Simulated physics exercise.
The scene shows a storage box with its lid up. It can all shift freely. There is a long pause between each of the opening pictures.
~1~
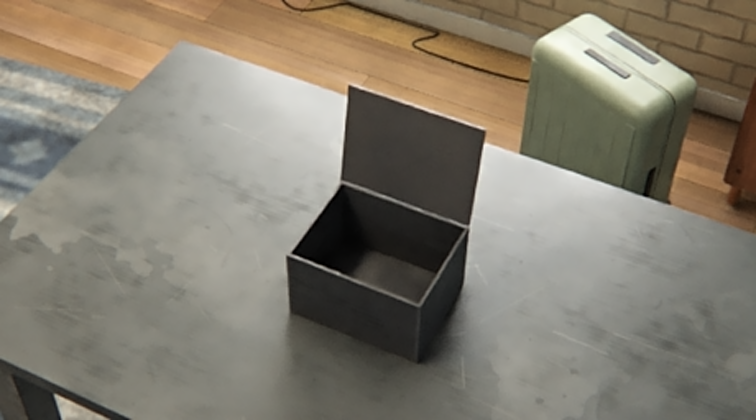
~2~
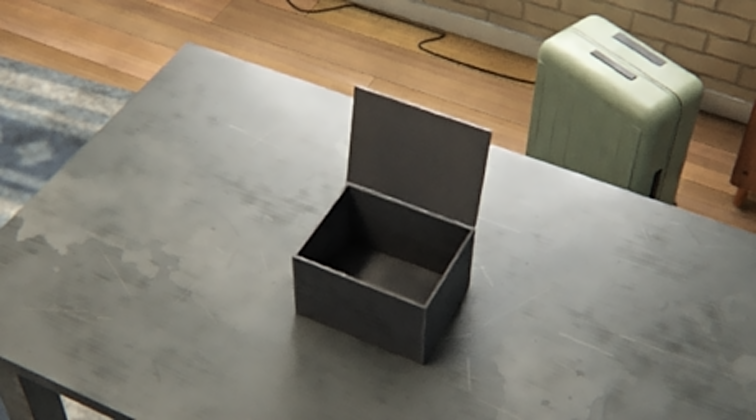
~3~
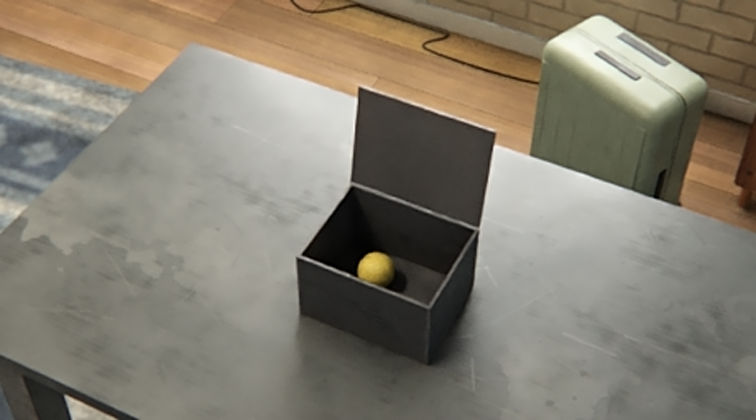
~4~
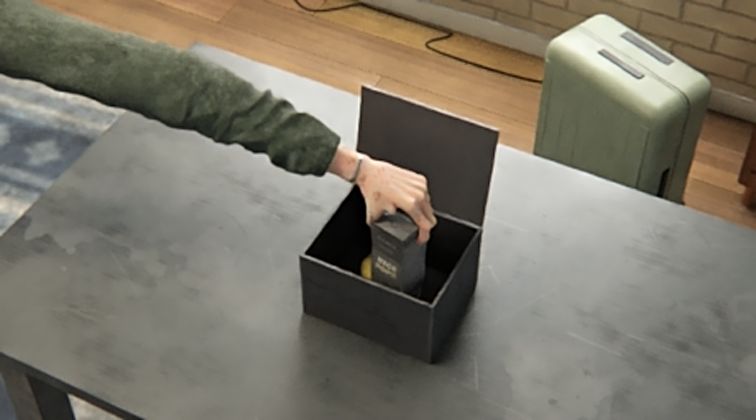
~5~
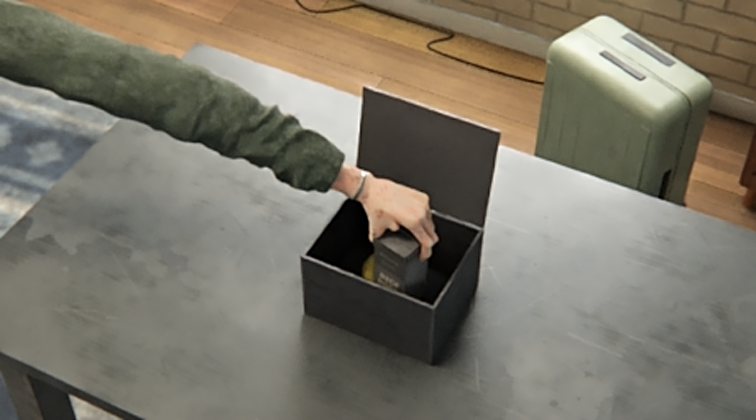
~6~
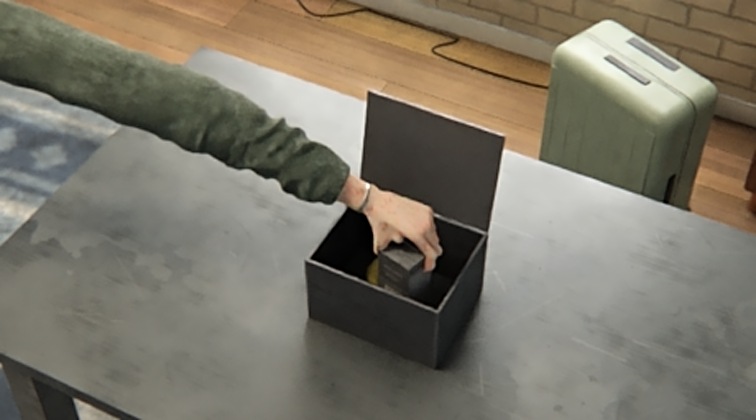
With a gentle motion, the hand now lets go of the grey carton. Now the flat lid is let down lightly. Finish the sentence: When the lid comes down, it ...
When the lid comes down, it stops short of the rim.
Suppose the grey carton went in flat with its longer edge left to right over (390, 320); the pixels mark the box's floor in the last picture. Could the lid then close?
Well, in that case it fits down fine.
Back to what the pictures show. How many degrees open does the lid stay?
Near 30°.
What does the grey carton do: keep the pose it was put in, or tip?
Once everything settles, the grey carton keeps its original angle.
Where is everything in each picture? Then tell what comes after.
In the first frame, the last thing is not in view yet.
In the second frame, the last thing is not in view yet.
In the third frame, the last thing is not in view yet.
In the fourth frame, still above its spot; grey carton (398, 261).
In the fifth frame, still above its spot; grey carton (401, 277).
In the sixth frame, in place under the hand; grey carton (405, 289).
Then, 1.10 s on from there, lid starting down.
Then, 1.60 s on from there, lid 60° above the rim.
Then, 1.90 s on from there, lid 39° above the rim.
In the end, lid 28° above the rim; both unmoved. At the end, from the last picture's camera, grey carton near (405, 289).
